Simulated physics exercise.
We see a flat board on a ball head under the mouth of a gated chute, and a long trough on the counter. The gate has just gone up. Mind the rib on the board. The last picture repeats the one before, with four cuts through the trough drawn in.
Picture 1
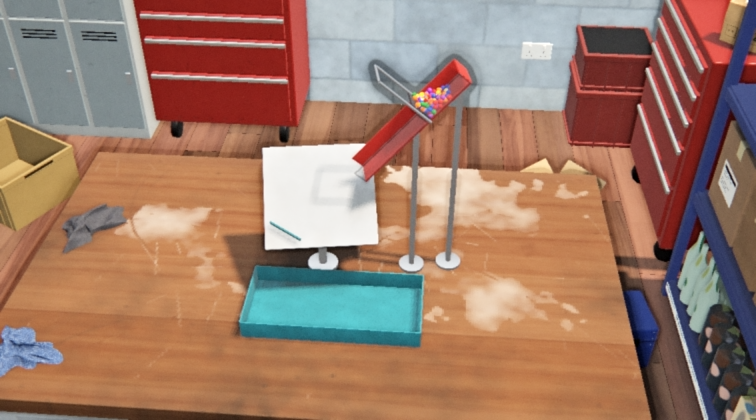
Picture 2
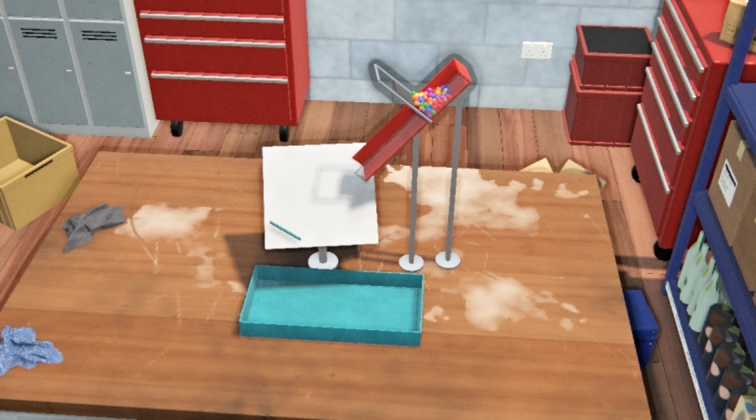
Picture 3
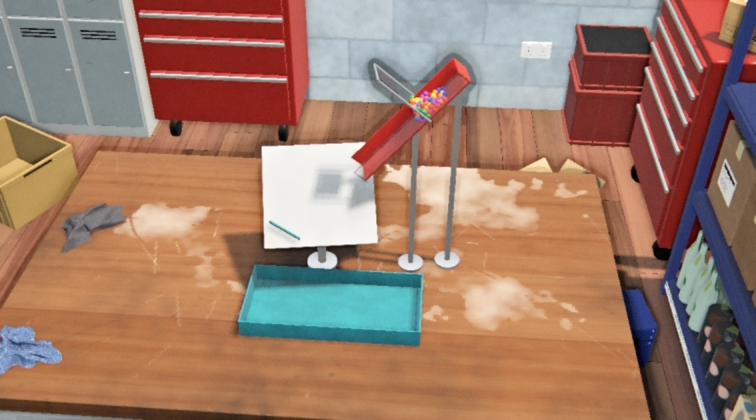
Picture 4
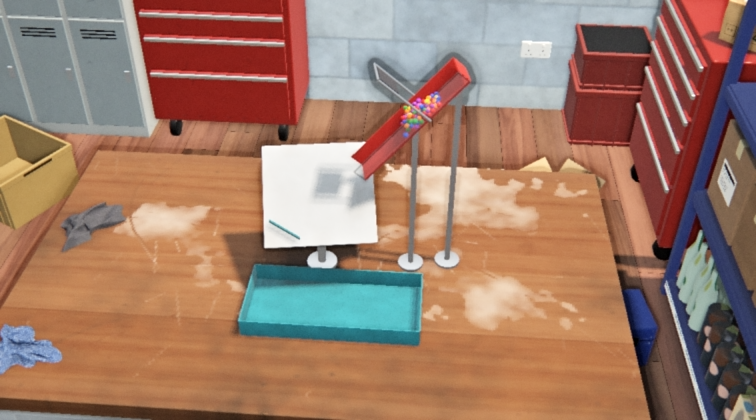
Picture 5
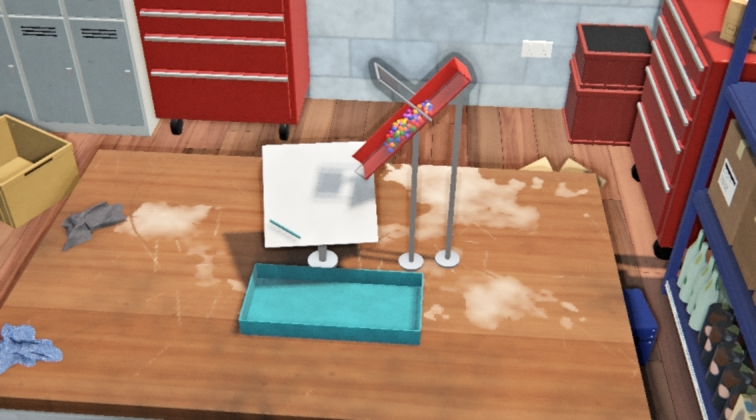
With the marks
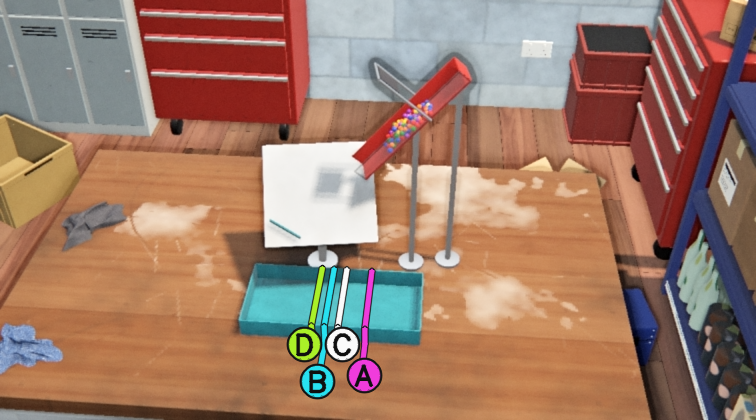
Multicoloured beads sit in a sloping red chute on grey stands above a wooden workbench, seen from a raised, steady view in a workshop with red tool cabinets and grey lockers. Below the chute's lower left end are a tilted white board with a thin teal rib and an empty teal trough in front. The beads, at first still near the top, slide a short way down the chute, spreading slightly.
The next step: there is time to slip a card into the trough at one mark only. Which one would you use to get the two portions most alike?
D works best here.
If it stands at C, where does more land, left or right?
More lands on the left.
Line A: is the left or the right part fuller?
Left.
On the marked copy, line A crosses the front rim at (364, 327); line B crosses the front rim at (324, 325); line C crosses the front rim at (337, 326); line D crosses the front rim at (311, 324).
If A is chosen, of what is caught, every piece on the left of the divider, not one piece on the right.
If B is chosen, of what is caught, the larger part on the left of the divider, about a tenth on the right.
If C is chosen, of what is caught, almost all on the left of the divider, about a tenth on the right.
If D is chosen, of what is caught, roughly half on the left of the divider, roughly half on the right.
